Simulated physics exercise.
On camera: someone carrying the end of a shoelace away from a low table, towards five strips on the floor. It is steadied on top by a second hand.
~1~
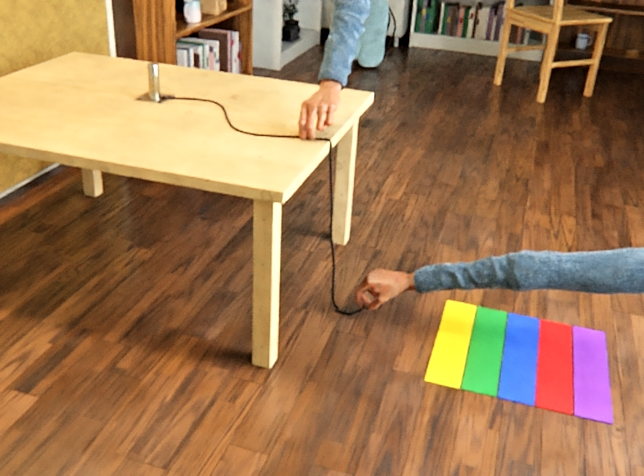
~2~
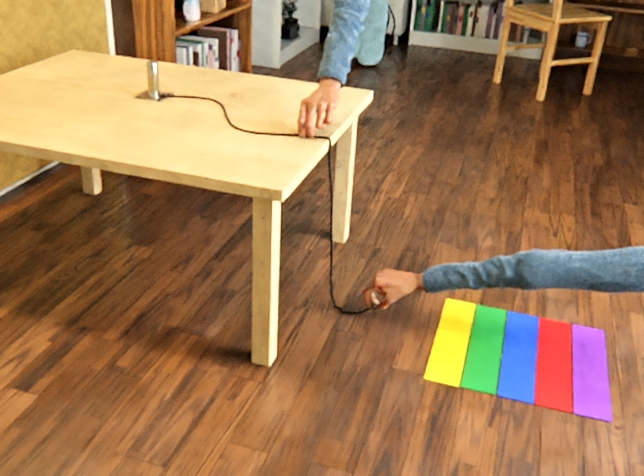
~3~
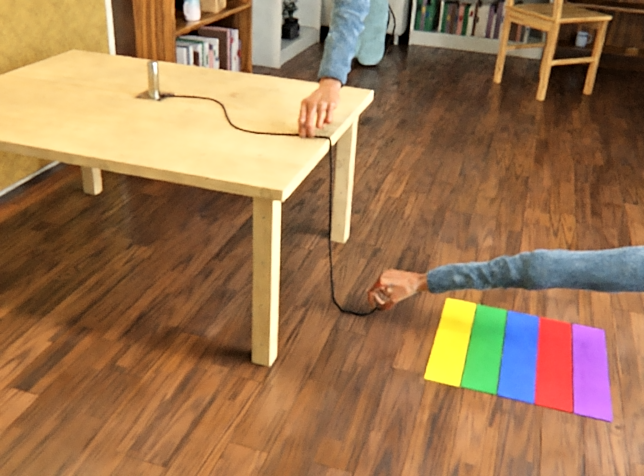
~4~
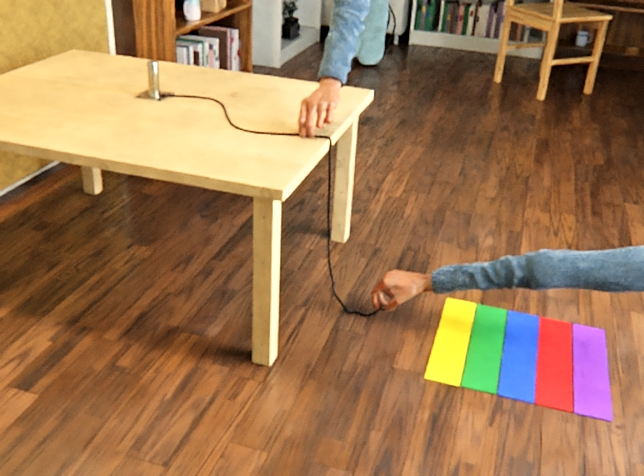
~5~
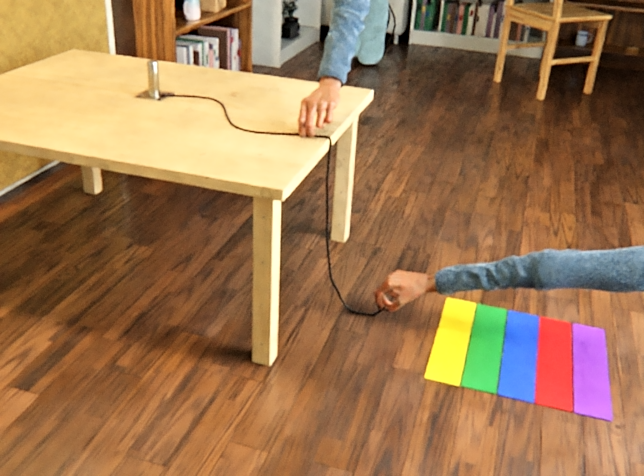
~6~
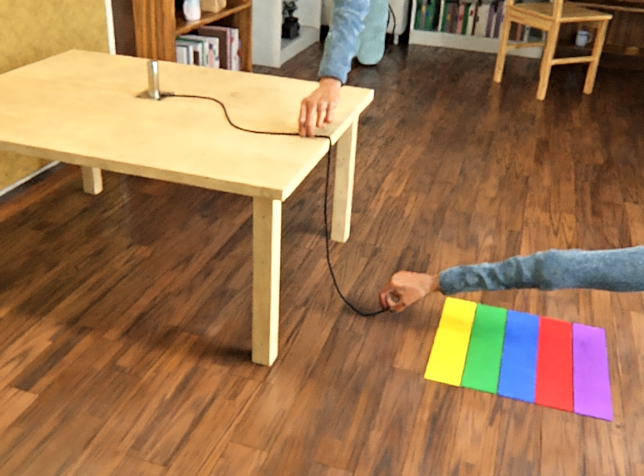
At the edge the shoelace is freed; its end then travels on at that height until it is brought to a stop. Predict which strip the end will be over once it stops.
I would say the blue strip.
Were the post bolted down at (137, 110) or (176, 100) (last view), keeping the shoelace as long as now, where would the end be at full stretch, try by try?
Roughly (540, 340) and (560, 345).
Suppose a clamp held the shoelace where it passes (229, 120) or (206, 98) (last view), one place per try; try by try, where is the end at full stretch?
Roughly (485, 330), then roughly (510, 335).
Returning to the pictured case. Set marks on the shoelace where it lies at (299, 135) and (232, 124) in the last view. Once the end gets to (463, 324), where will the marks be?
They end up close to (331, 146) and (273, 122).
A little later, end near (463, 324); over yellow.
Next, end near (500, 332); over green.
When it is tight, end near (522, 337); over blue. Over blue.
